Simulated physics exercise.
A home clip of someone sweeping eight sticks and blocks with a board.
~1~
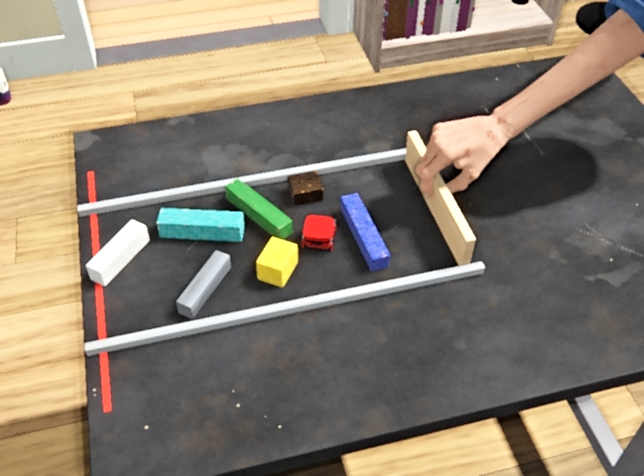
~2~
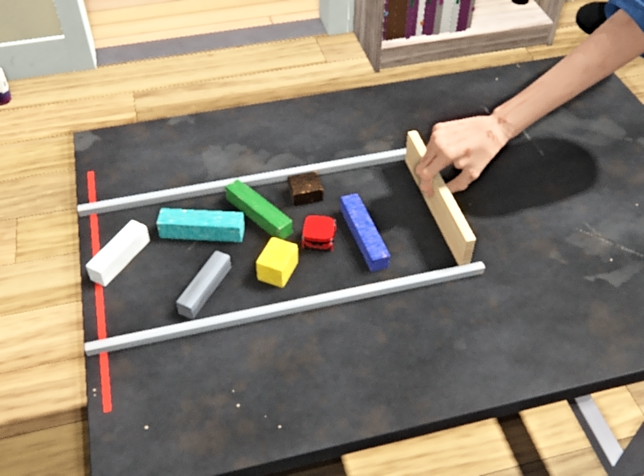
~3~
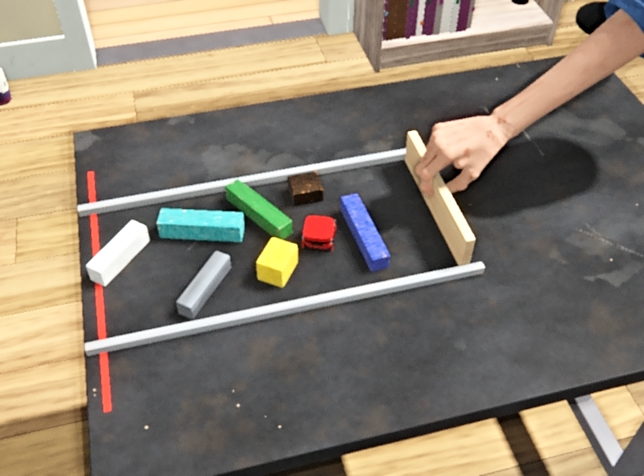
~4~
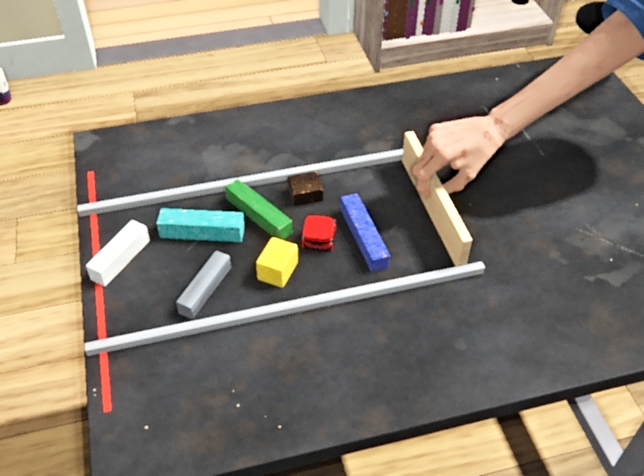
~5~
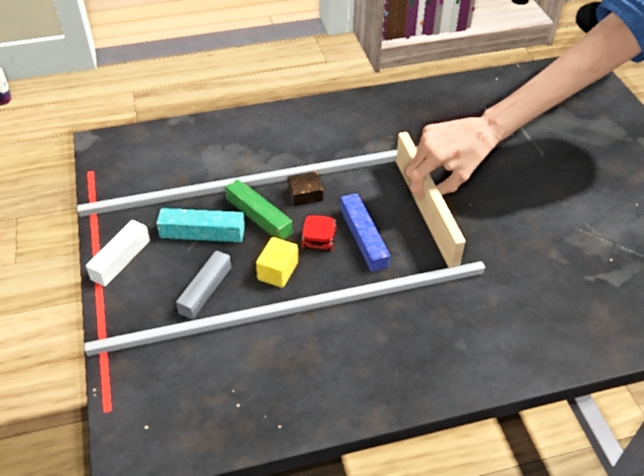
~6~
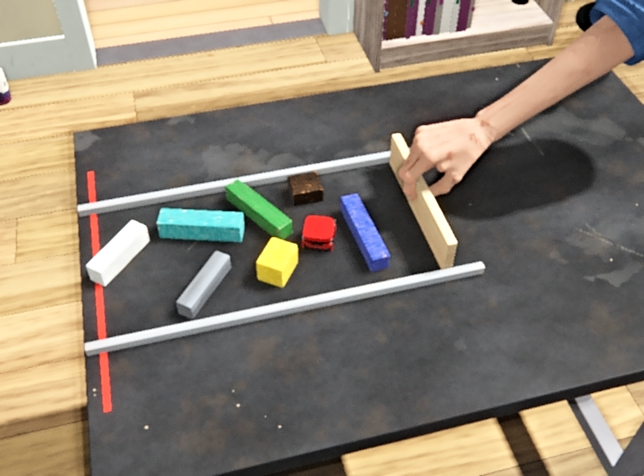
A hand held a wooden board upright at the right end of two rails and slid it slightly left, while the eight colored sticks and blocks lying between the rails stayed still.
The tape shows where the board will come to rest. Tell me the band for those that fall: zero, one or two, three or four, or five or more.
Outcome: The number that fall off is five or more.
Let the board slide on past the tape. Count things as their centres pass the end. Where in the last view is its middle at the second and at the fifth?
Its middle is around (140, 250) and later (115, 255).
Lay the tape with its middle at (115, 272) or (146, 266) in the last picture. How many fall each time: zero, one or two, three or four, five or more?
Taking them in turn, three or four; one or two.
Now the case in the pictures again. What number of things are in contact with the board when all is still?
That makes 2.
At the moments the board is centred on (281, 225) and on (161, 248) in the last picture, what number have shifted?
The counts are 6 and 8.
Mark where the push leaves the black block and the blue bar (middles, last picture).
Near (77, 228) and (87, 285).
Early on, none off yet; white bar at rest near (119, 253); grey stick at rest near (205, 284); turquoise bar at rest near (200, 226).
Finally, the number that fall off is five or more; lost, red case, yellow block, green bar, turquoise bar, grey stick and white bar.
